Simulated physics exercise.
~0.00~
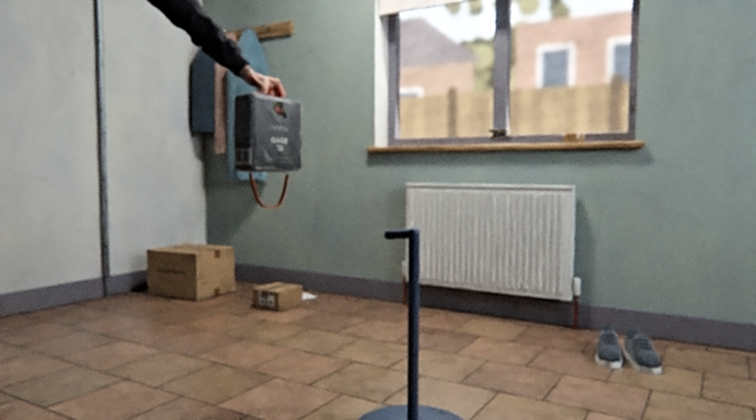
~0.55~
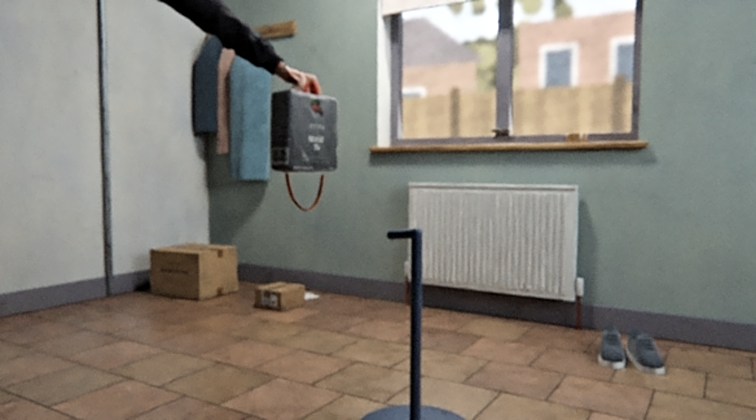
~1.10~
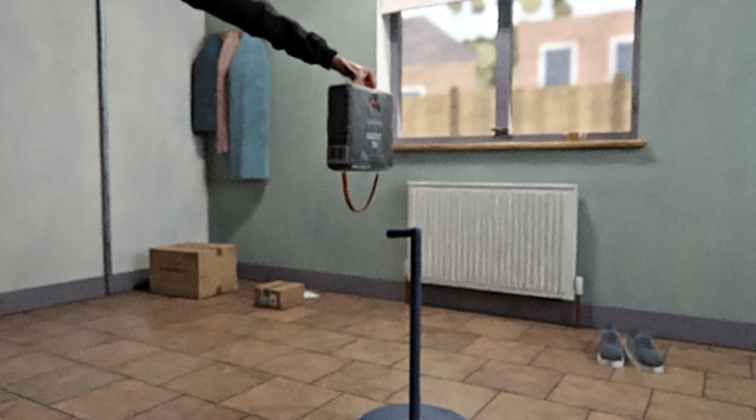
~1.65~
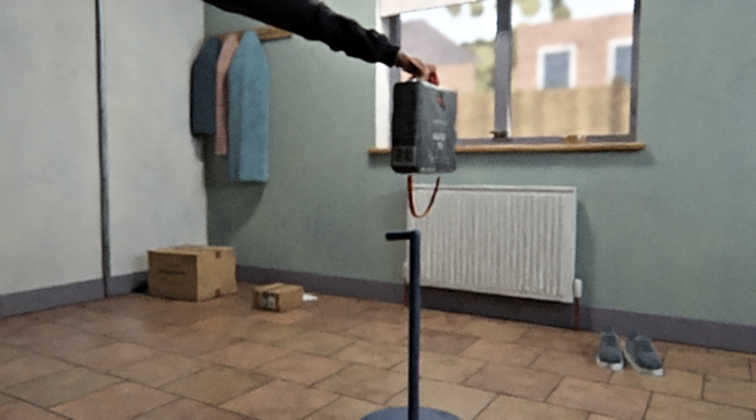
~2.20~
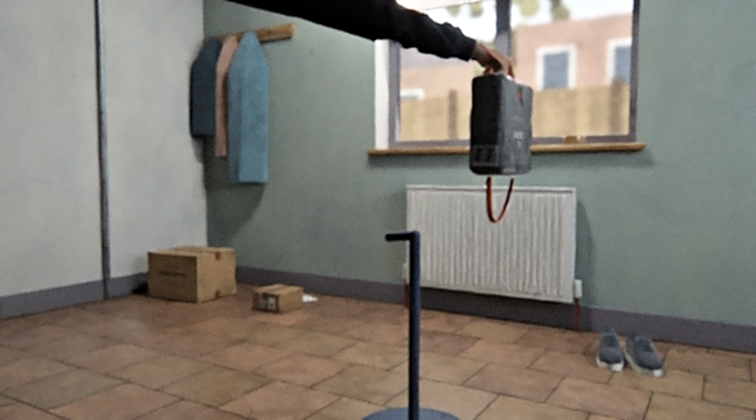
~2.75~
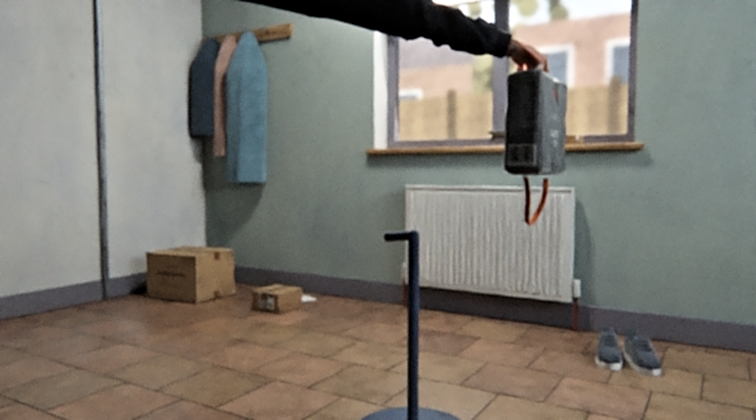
A hand carries a grey bag rightward over a stand, its loop passing freely beyond the post.
